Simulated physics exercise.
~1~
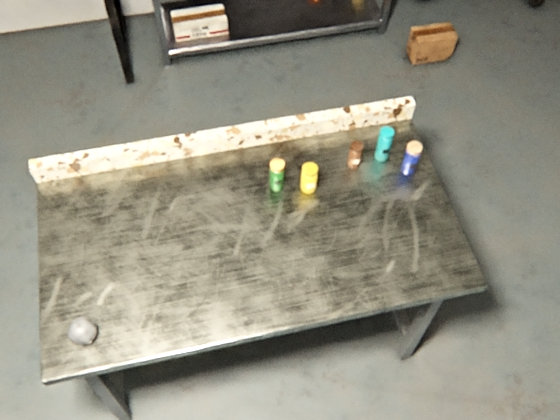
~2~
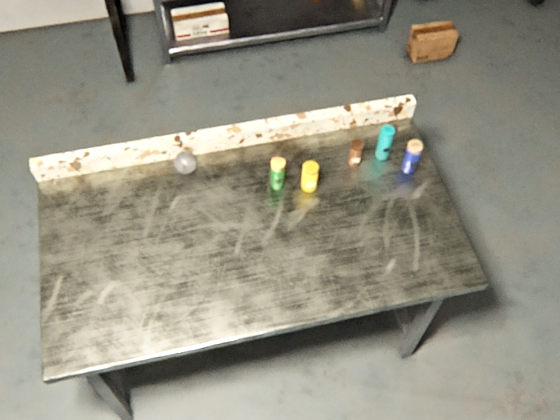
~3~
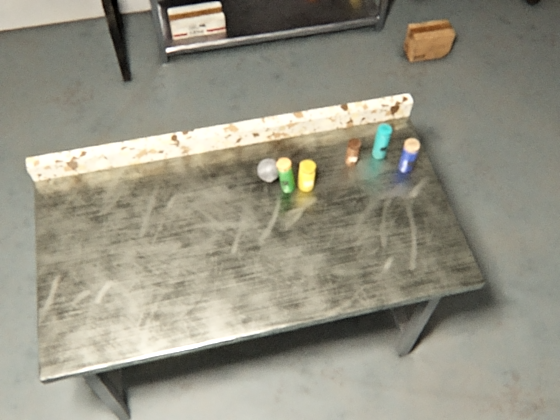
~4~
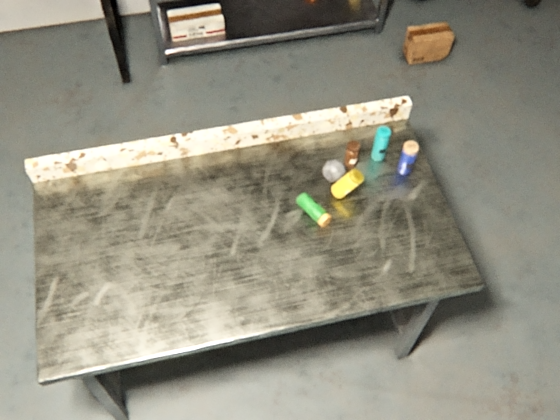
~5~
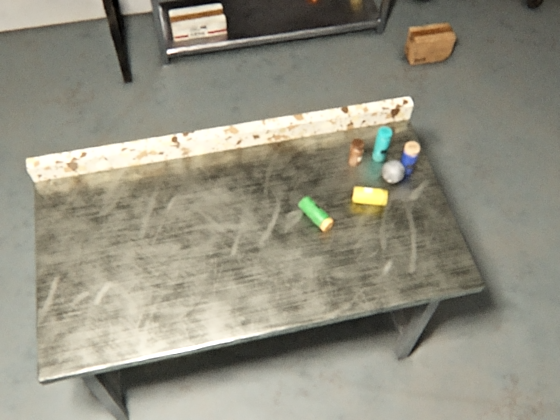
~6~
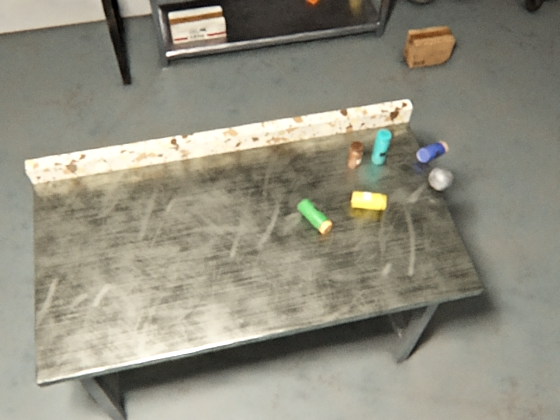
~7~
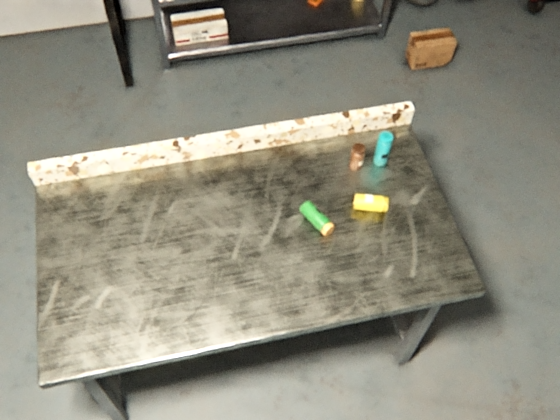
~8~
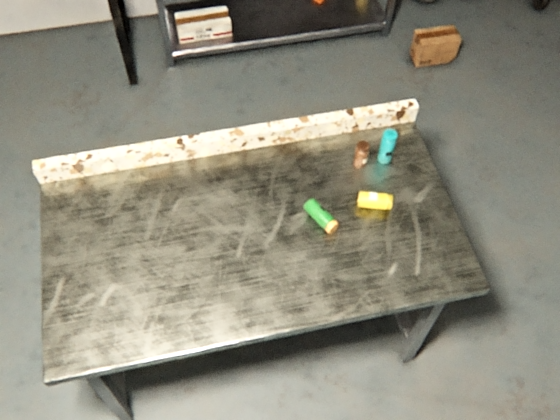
A dark table with a rail along its far edge held five small shakers as a grey ball rolled up and then right, toppling the green and yellow ones and knocking the blue one over before both it and the ball disappeared from the tabletop.
